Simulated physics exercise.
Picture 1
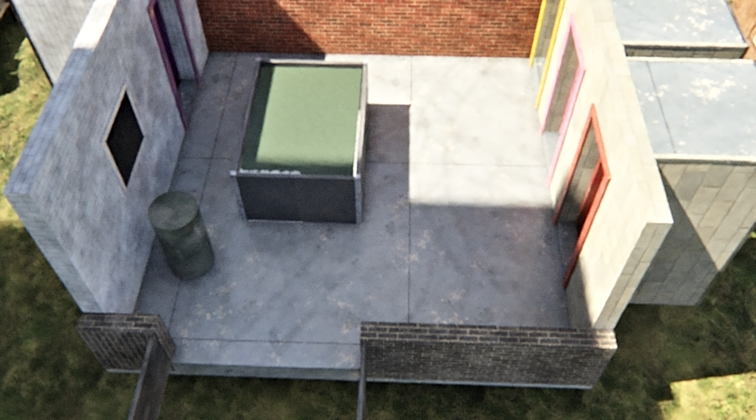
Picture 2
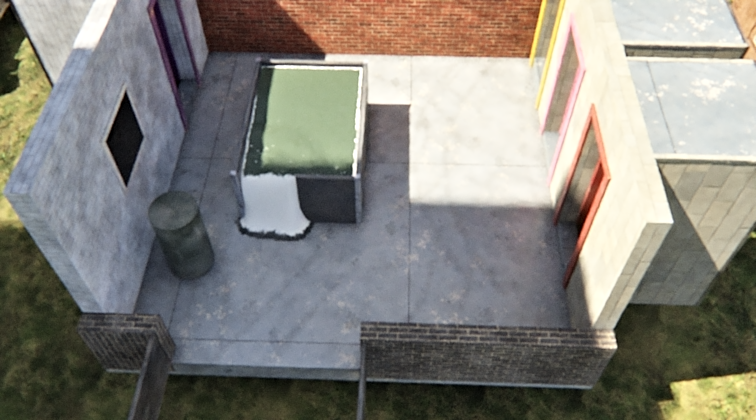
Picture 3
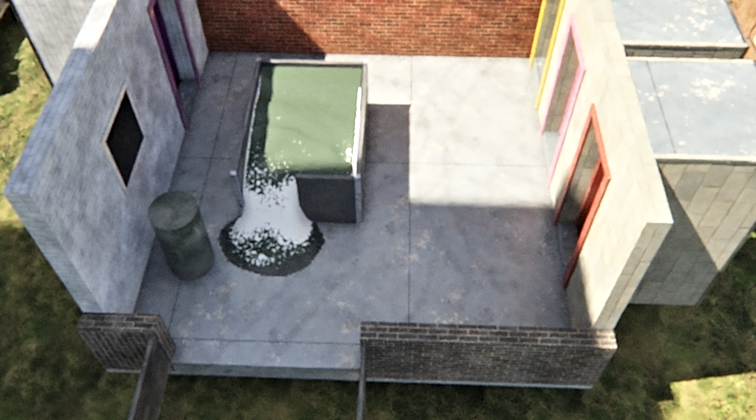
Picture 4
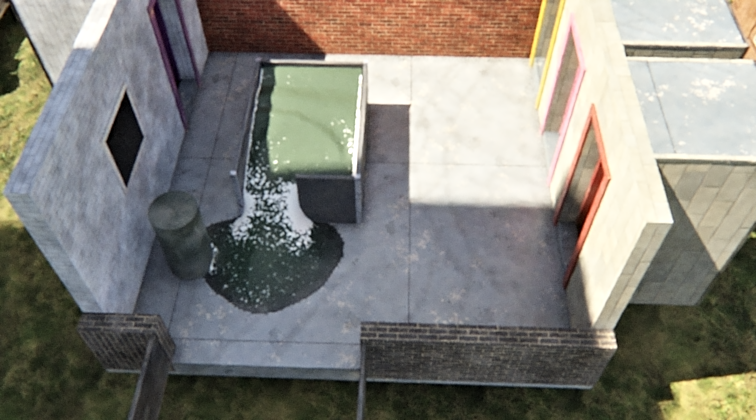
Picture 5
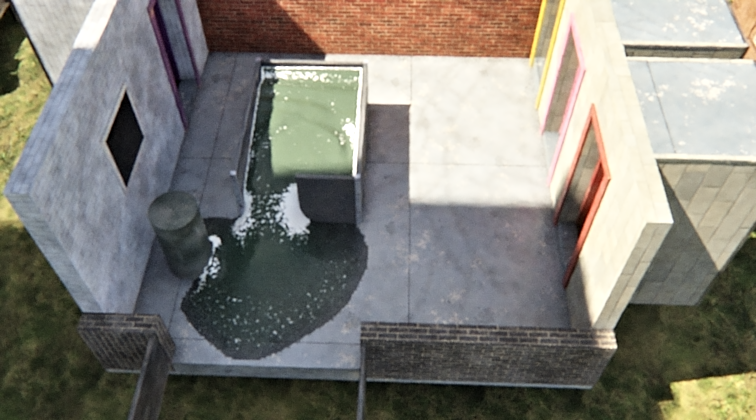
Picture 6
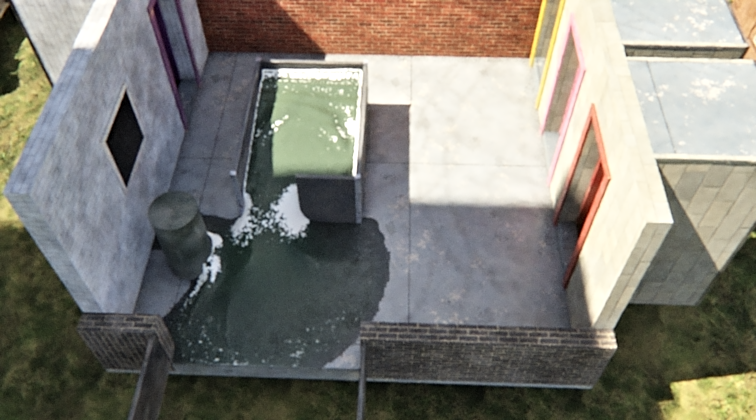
Green water burst from the near side of an open tank in a walled yard, foaming onto the grey floor, then spread around the standing barrel and toward the near brick wall.
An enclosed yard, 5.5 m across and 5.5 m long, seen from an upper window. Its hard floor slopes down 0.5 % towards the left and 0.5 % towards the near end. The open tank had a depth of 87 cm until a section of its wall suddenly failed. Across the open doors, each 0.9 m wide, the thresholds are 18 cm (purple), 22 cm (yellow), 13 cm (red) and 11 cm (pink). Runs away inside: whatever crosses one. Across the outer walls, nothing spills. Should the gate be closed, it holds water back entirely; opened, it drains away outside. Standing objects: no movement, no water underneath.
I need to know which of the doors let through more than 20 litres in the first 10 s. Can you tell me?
Sure: The purple door does not; the yellow door does not; the red door does not; the pink door does not.
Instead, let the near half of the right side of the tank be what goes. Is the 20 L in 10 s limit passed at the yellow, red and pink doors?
For yellow, too little; for red, too much; for pink, too much.
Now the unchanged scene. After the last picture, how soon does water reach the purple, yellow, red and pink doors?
Purple: 1.8 s; yellow: Not within the 10 s; red: 2.4 s; pink: 4.5 s.
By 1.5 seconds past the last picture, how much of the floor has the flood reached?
I'd say around 30 % is wet.
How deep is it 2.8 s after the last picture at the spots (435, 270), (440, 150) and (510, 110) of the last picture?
1, 0 and 0 cm.
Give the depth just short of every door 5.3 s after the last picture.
You'd see purple at 2 cm, yellow at 0 cm, red at 2 cm and pink at 1 cm.
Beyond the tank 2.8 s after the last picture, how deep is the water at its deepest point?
I'd say near 23 centimetres.
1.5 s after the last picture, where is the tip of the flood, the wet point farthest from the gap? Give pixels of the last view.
Somewhere about (565, 357).
Then, 0.7 s after the last picture water covers 20 % of the floor and is deepest (40 cm) near (262, 228); purple door not reached, yellow door not reached, red door not reached, pink door not reached.
Then, 1.5 s after the last picture water covers 30 % of the floor and is deepest (30 cm) near (262, 228); purple door not reached, yellow door not reached, red door not reached, pink door not reached.
Then, 2.8 s after the last picture water covers 40 % of the floor and is deepest (23 cm) near (262, 228); purple door 2 cm at the sill, 0 L in, yellow door not reached, red door 4 cm at the sill, 0 L in, pink door not reached.
Then, 5.3 s after the last picture water covers 50 % of the floor and is deepest (14 cm) near (262, 228); purple door 2 cm at the sill, 0 L in, yellow door not reached, red door 2 cm at the sill, 0 L in, pink door 1 cm at the sill, 0 L in.
Then, 9.3 s after the last picture water covers 60 % of the floor and is deepest (8 cm) near (262, 228); purple door 4 cm at the sill, 0 L in, yellow door not reached, red door 1 cm at the sill, 0 L in, pink door 1 cm at the sill, 0 L in.
